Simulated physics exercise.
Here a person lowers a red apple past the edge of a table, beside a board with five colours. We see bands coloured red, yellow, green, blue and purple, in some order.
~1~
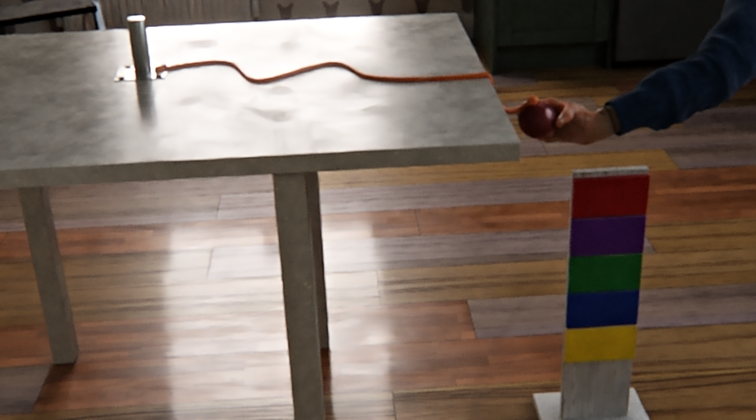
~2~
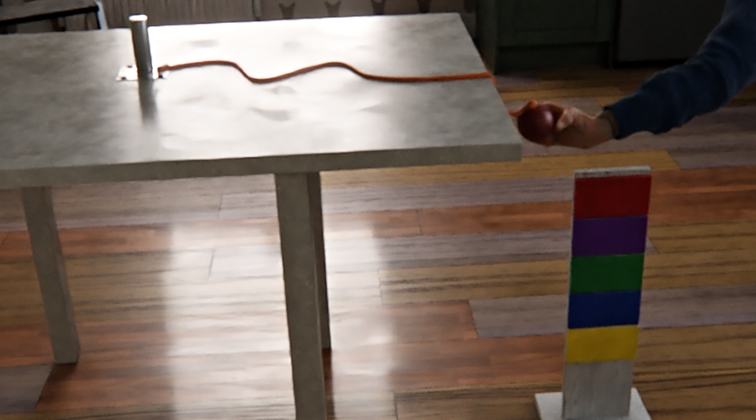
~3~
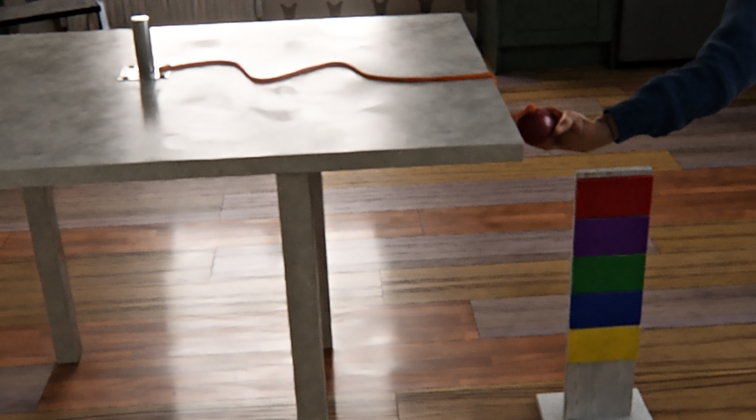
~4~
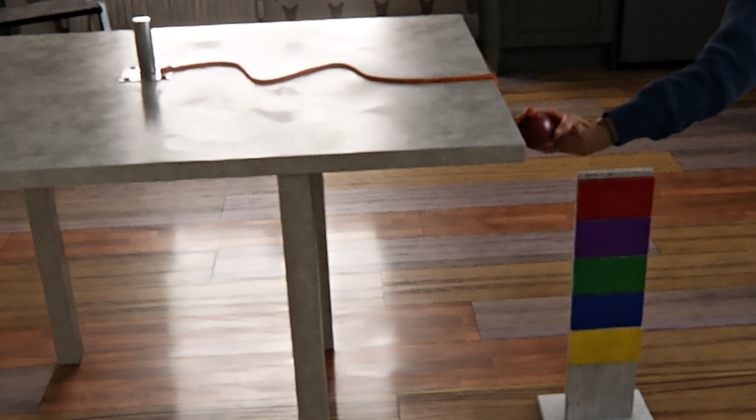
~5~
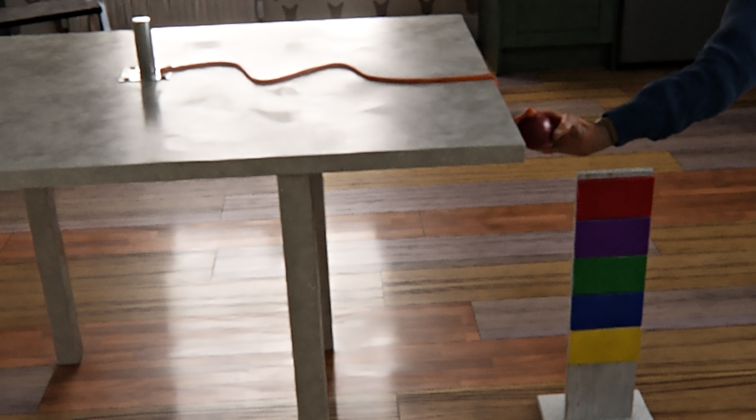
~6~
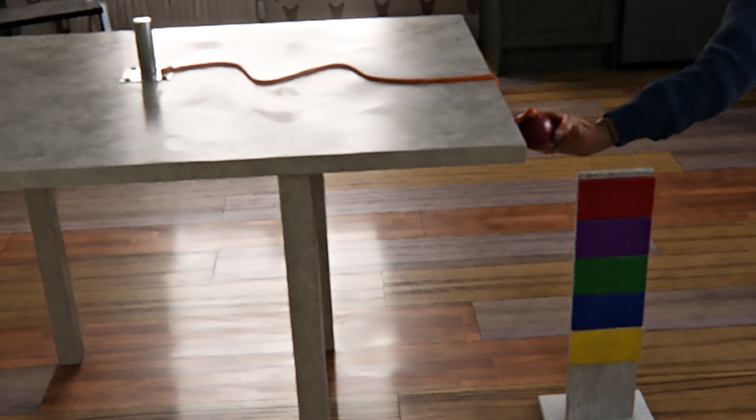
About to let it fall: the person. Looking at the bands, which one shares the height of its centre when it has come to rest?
The purple one shares that height.
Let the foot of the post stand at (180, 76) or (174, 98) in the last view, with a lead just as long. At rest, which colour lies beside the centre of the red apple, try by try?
Result 1: Green. Result 2: Green.
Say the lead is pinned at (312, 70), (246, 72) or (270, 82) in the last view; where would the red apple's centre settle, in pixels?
Expect roughly (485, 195) for the first, (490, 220) for the second and (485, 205) for the third.
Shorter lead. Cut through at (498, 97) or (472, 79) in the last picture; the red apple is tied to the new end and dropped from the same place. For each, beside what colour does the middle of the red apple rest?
Taking them in turn, you'd get red, then higher than all five.
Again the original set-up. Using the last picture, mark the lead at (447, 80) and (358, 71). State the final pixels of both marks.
First: (491, 116). Second: (429, 69).
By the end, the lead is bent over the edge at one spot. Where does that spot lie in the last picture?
That spot lies near (403, 81).
A little later, apple near (460, 232); level with purple.
Next, apple near (498, 238); level with purple.
When it is over, apple near (495, 240); level with purple. At purple.
